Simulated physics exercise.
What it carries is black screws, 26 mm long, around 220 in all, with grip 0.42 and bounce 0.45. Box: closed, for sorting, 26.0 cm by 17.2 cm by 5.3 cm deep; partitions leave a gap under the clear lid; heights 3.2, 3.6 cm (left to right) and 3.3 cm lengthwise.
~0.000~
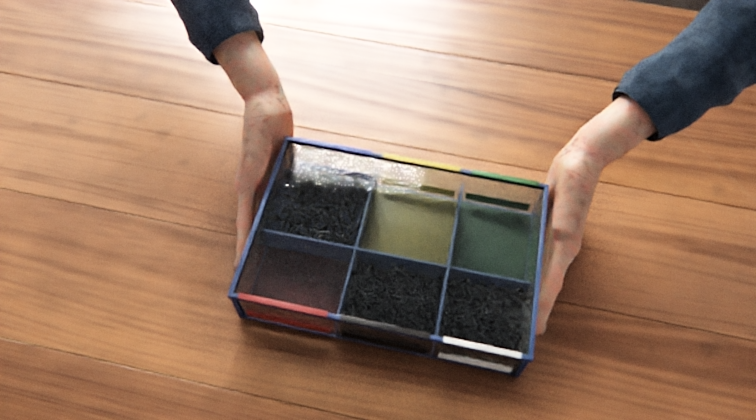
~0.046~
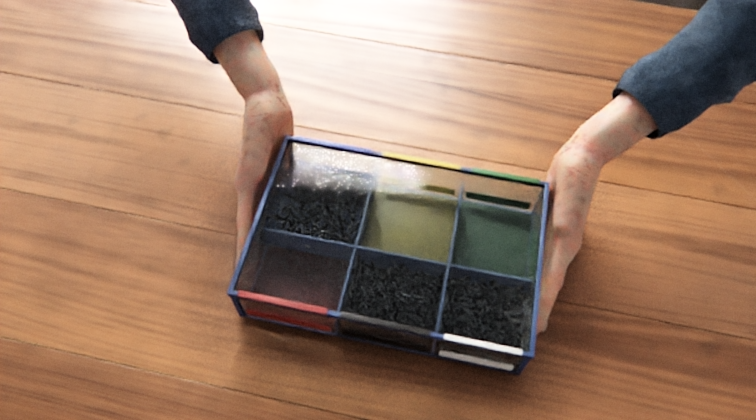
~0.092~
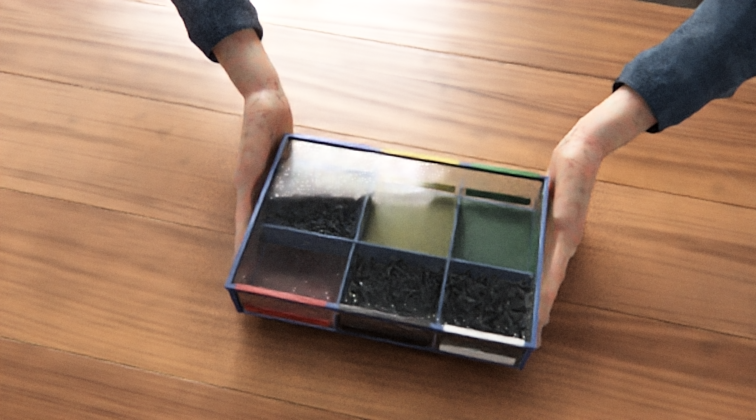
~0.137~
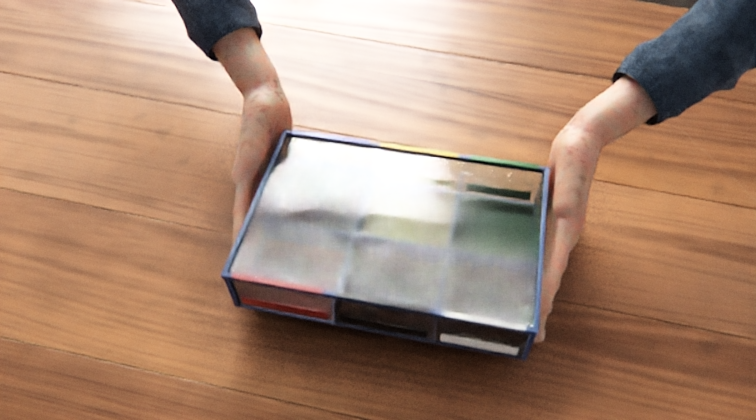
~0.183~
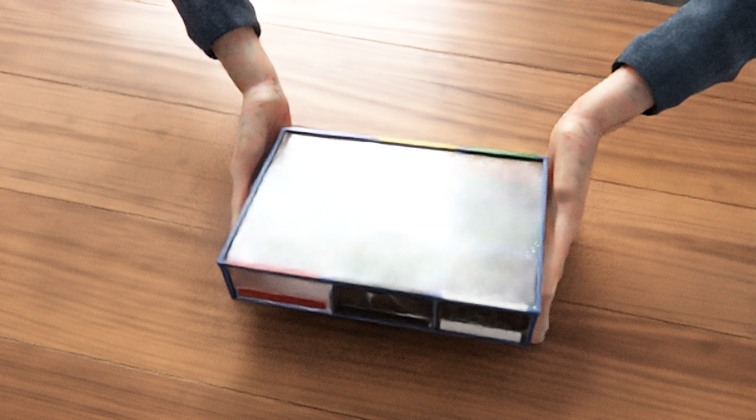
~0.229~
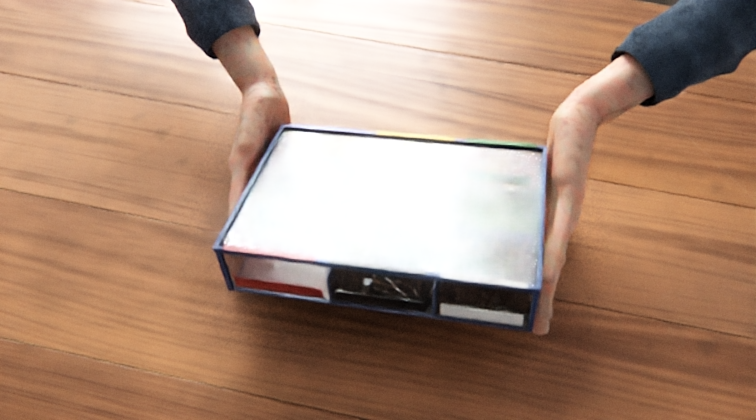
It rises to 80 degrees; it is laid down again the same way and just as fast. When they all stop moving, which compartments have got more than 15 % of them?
Once they stop: Red has not, blue has, green has not, yellow has not, white has, black has.
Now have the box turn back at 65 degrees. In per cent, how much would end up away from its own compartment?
Near 10 in a hundred.
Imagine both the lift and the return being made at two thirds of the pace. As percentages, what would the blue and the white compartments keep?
Final per cent - blue: 35, white: 30.
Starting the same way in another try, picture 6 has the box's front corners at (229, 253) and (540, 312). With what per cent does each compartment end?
Each compartment ends with this per cent: Red 0, blue 30, green 15, yellow 10, white 20 and black 25.
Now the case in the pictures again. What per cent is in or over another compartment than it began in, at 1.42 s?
Share: Approx. 25 %.
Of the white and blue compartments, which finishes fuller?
It's the blue one that holds more.
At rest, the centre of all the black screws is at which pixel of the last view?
My guess is close to (381, 223).
Then, at 0.94 s, tilt 80 degrees; blue 30 %, green 5 %, yellow 5 %, white 30 %, black 30 %.
After 1.42 s, tilt 34 degrees; blue 40 %, green 5 %, yellow 10 %, white 25 %, black 20 %.
Then, at 1.97 s, tilt 0 degrees; blue 40 %, green 5 %, yellow 10 %, white 25 %, black 20 %.
At rest (2.4 s), red 0 %, blue 40 %, green 5 %, yellow 10 %, white 25 %, black 20 %.
